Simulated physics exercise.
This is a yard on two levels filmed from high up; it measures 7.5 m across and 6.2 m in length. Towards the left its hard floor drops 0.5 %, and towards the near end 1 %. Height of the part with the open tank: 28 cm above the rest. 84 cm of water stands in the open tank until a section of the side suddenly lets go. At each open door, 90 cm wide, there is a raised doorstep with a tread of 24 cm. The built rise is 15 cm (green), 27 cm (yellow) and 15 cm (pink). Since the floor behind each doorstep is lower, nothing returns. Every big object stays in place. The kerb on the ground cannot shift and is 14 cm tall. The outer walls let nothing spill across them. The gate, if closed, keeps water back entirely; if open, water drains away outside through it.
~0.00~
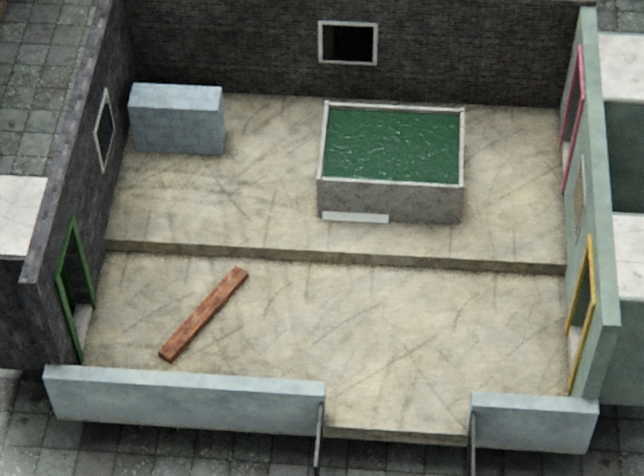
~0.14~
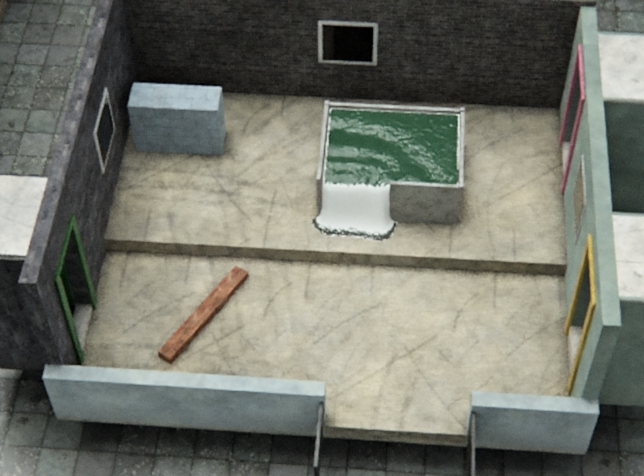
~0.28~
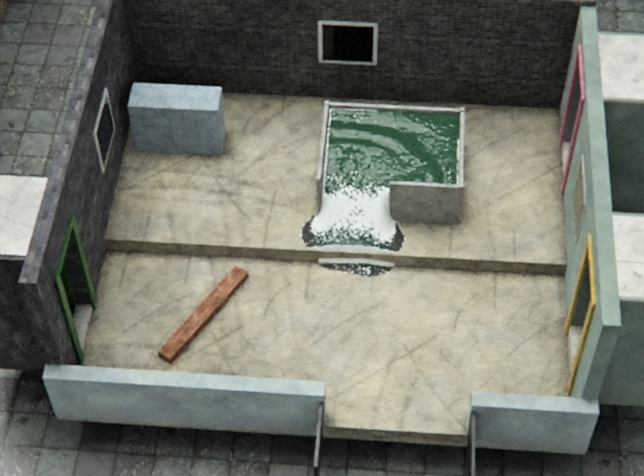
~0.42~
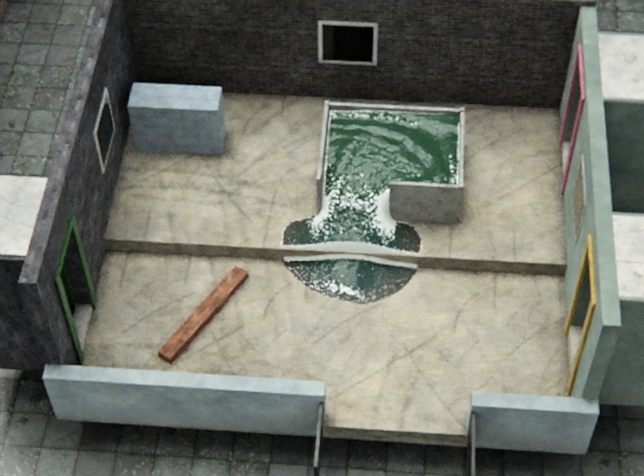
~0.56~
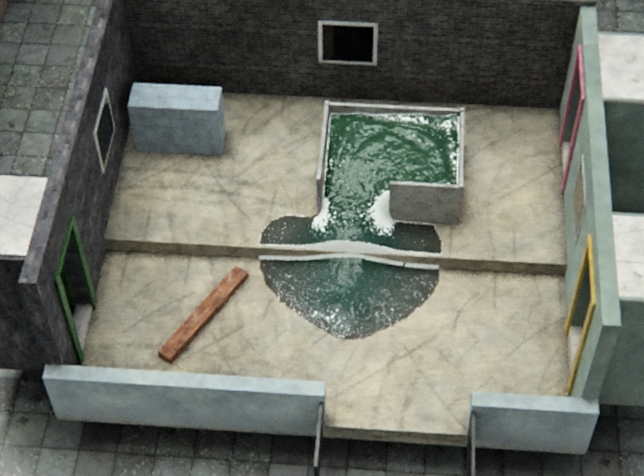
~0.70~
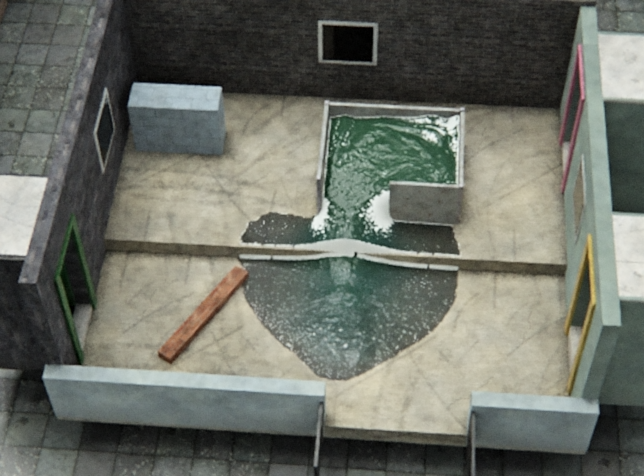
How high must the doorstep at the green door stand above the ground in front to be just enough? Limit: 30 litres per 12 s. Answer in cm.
13.5 cm.
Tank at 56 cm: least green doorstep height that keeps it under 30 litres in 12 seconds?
Then around 8.0 centimetres.
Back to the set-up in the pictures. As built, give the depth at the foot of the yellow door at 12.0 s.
About 3.5 centimetres.
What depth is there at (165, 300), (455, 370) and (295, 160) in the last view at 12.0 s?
In that order: 10, 4 and 0 cm.
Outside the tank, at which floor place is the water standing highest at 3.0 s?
At about pixel (74, 396).
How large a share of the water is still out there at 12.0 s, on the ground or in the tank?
About 50 in every hundred.
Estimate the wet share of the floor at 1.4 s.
Wet share: Near 30 %.
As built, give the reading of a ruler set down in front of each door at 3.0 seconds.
Door by door in cm - green 21, yellow 3, pink 0.
After 1.4 s water covers 30 % of the floor, deepest (44 cm) near (350, 221); it has not reached the green door.
After 3.0 s water covers 40 % of the floor, deepest (34 cm) near (74, 396); 21 cm at the green door, 3 litres in over its 15 cm doorstep.
After 12.0 s water covers 50 % of the floor, deepest (14 cm) near (74, 396); 10 cm at the green door, 20 litres in over its 15 cm doorstep.
At the green door as built, the water arrived by 2.4 s and peaked near 21 cm at 3.2 s.
With a doorstep of 12.5 cm, 40 litres would have come in within the 12 s; with 14.5 cm, 22 litres. So under 30 litres takes about 13.5 cm.
